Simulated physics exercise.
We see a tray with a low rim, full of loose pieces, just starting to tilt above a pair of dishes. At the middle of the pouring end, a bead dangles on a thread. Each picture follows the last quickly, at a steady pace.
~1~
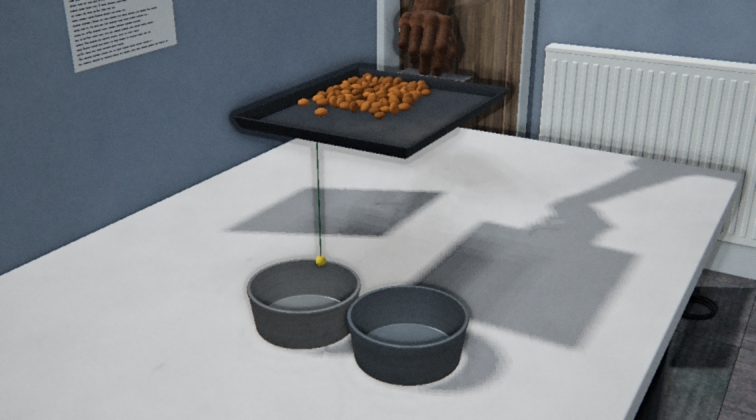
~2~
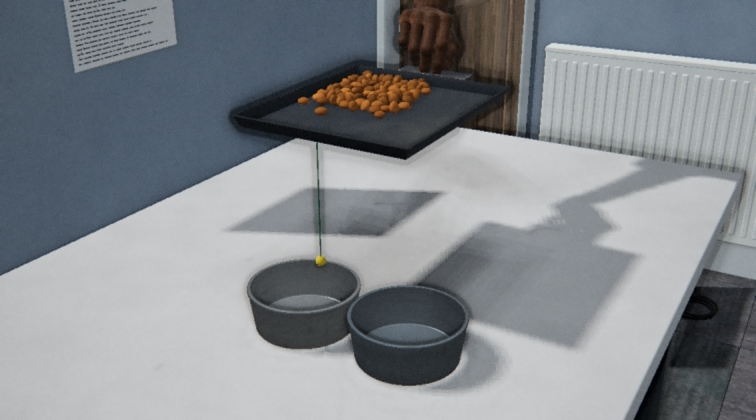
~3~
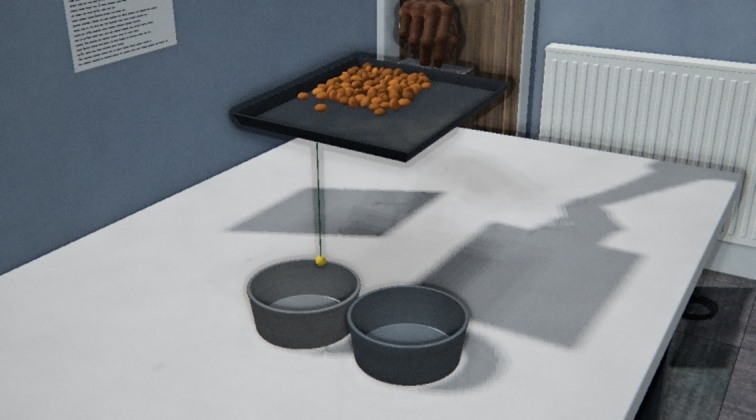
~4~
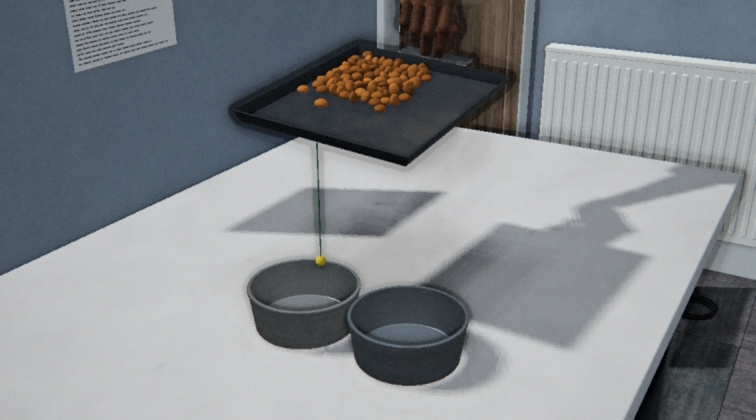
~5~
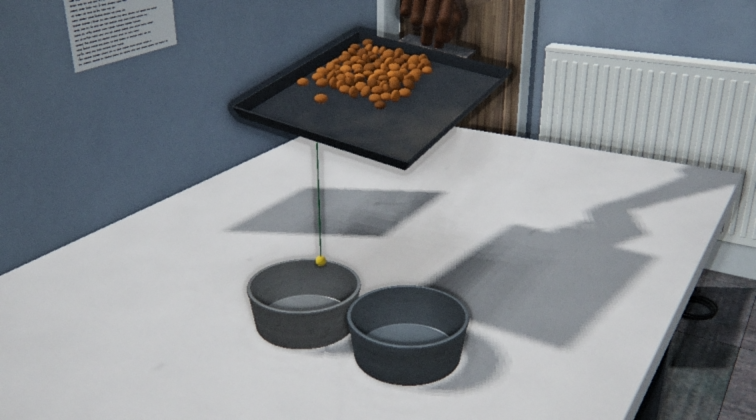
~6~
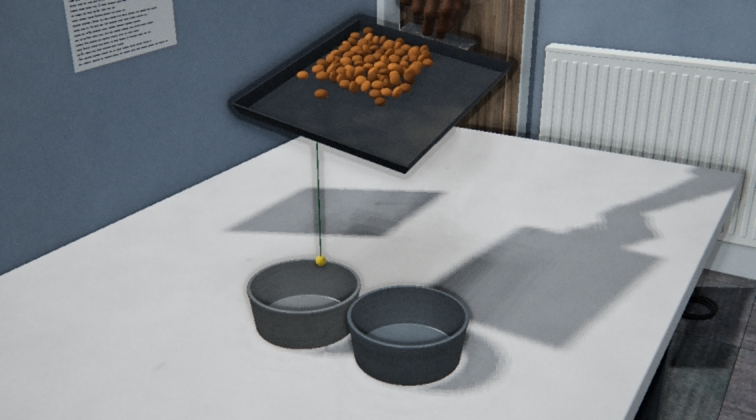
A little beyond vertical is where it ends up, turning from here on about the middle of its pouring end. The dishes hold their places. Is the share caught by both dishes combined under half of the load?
No, it is above half.
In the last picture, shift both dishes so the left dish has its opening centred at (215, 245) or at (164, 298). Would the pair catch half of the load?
Taking them in turn, it's short of half and then short of half.
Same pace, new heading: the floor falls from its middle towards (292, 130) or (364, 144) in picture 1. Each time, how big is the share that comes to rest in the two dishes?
First case: 10 %; second case: 80 %.
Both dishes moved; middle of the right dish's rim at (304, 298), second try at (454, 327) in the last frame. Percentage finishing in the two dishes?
The first try yields 0% and the second yields 60%.
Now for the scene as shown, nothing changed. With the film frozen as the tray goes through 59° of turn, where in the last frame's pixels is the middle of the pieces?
Mark it at roughly (404, 174) in the final frame.
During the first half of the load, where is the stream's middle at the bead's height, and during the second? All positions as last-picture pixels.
First roughly (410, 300), then roughly (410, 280).
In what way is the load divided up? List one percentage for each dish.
Left dish: 0 per cent; right dish: 90 per cent.
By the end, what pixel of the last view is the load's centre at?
About (409, 342).
Shortly afterwards, tray tipped steeply; near two thirds on the tray; near a third in the air.
Next, tray tipped right over; the bulk in the right dish; a little outside both; only a few in the air.
Some moments later, tray tipped past a quarter turn; the bulk in the right dish; only a few in the left dish; a little outside both.
In the end, tray tipped past a quarter turn; the bulk in the right dish; only a few in the left dish; a little outside both.
